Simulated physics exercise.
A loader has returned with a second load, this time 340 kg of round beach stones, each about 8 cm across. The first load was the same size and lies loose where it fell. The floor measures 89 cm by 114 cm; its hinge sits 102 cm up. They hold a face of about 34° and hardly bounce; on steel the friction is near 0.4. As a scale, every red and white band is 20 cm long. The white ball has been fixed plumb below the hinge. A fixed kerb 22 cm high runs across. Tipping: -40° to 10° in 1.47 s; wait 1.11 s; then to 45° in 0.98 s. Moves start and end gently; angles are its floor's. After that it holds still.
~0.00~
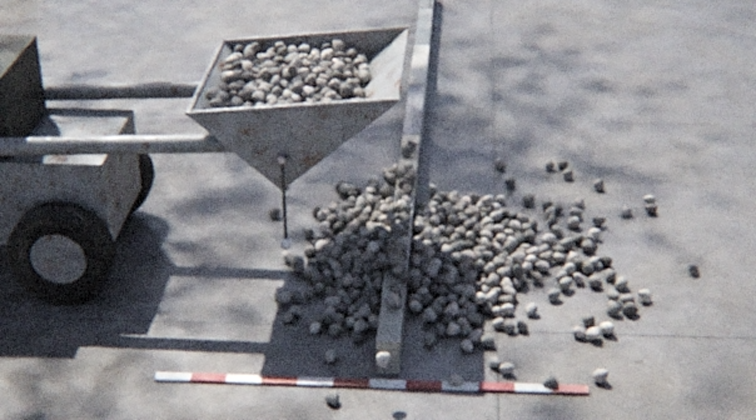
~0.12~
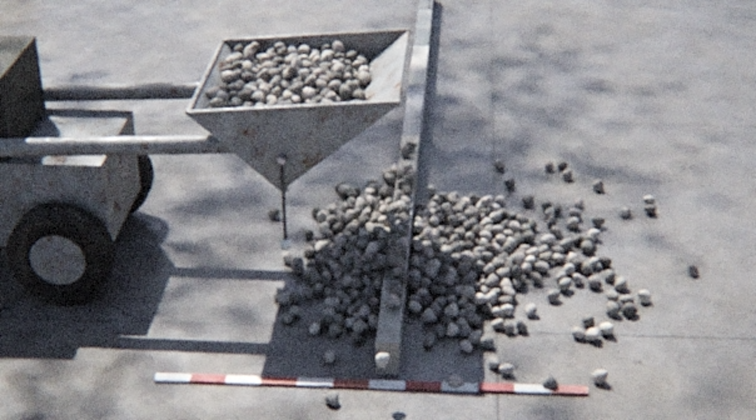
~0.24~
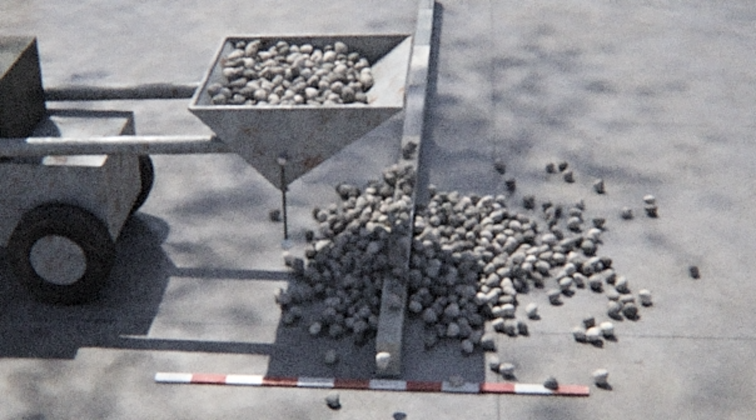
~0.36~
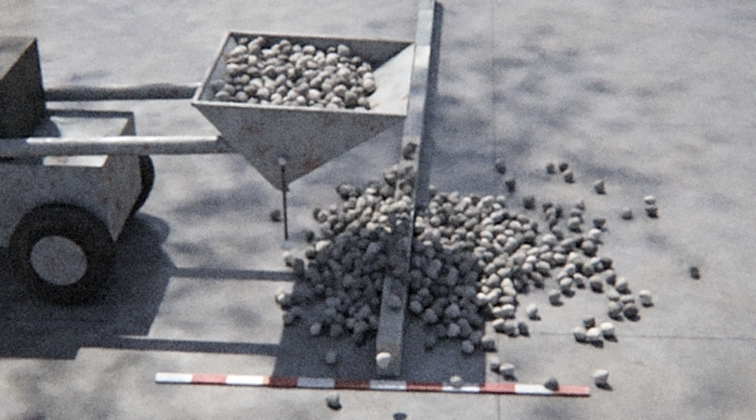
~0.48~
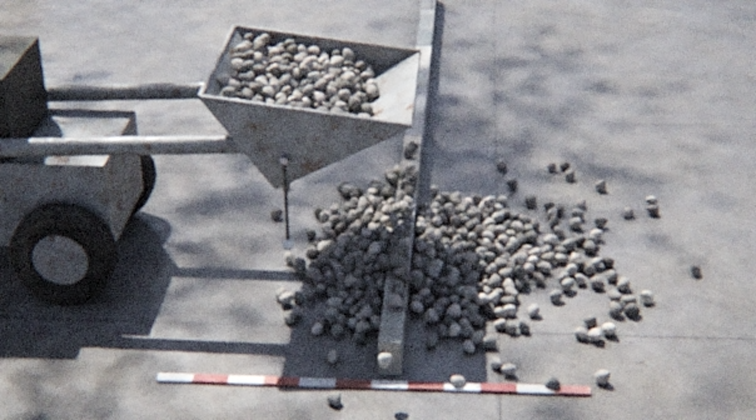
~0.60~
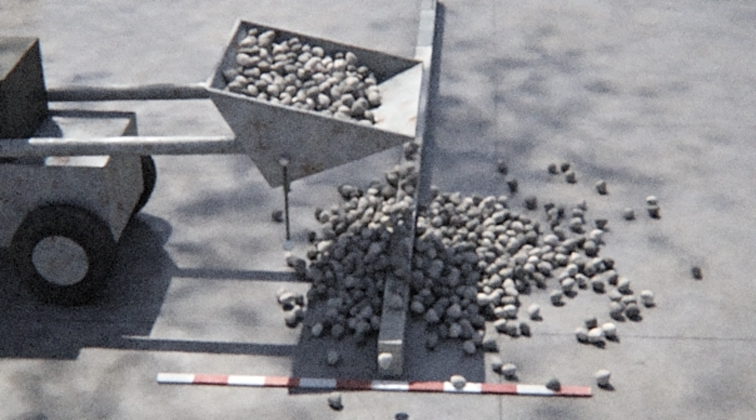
A metal bucket full of round stones slowly tilts its right side downward beside a loose pile.
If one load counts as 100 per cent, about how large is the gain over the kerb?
Around 72 per cent.
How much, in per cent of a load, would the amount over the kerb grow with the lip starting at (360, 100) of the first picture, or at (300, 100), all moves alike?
45 % and 0 %.
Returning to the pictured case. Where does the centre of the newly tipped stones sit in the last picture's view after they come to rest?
Near (438, 244).
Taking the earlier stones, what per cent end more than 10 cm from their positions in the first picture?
I'd put it at about 5 per cent.
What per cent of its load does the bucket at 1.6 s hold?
That works out to about 100 %.
After 1.1 s the floor is at 2°; in per cent of one load, 100 in the bucket, 44 on this side of the kerb, 56 over the kerb; the foremost stones are at (672, 273).
After 1.6 s the floor is at 10°; in per cent of one load, 98 in the bucket, 44 on this side of the kerb, 58 over the kerb; the foremost stones are at (672, 273).
After 4.0 s the floor is at 45°; in per cent of one load, 0 in the bucket, 73 on this side of the kerb, 127 over the kerb; the foremost stones are at (672, 273).
After 6.6 s the floor is at 45°; in per cent of one load, 0 in the bucket, 73 on this side of the kerb, 127 over the kerb; the foremost stones are at (672, 273). Net gain over the kerb, 72.
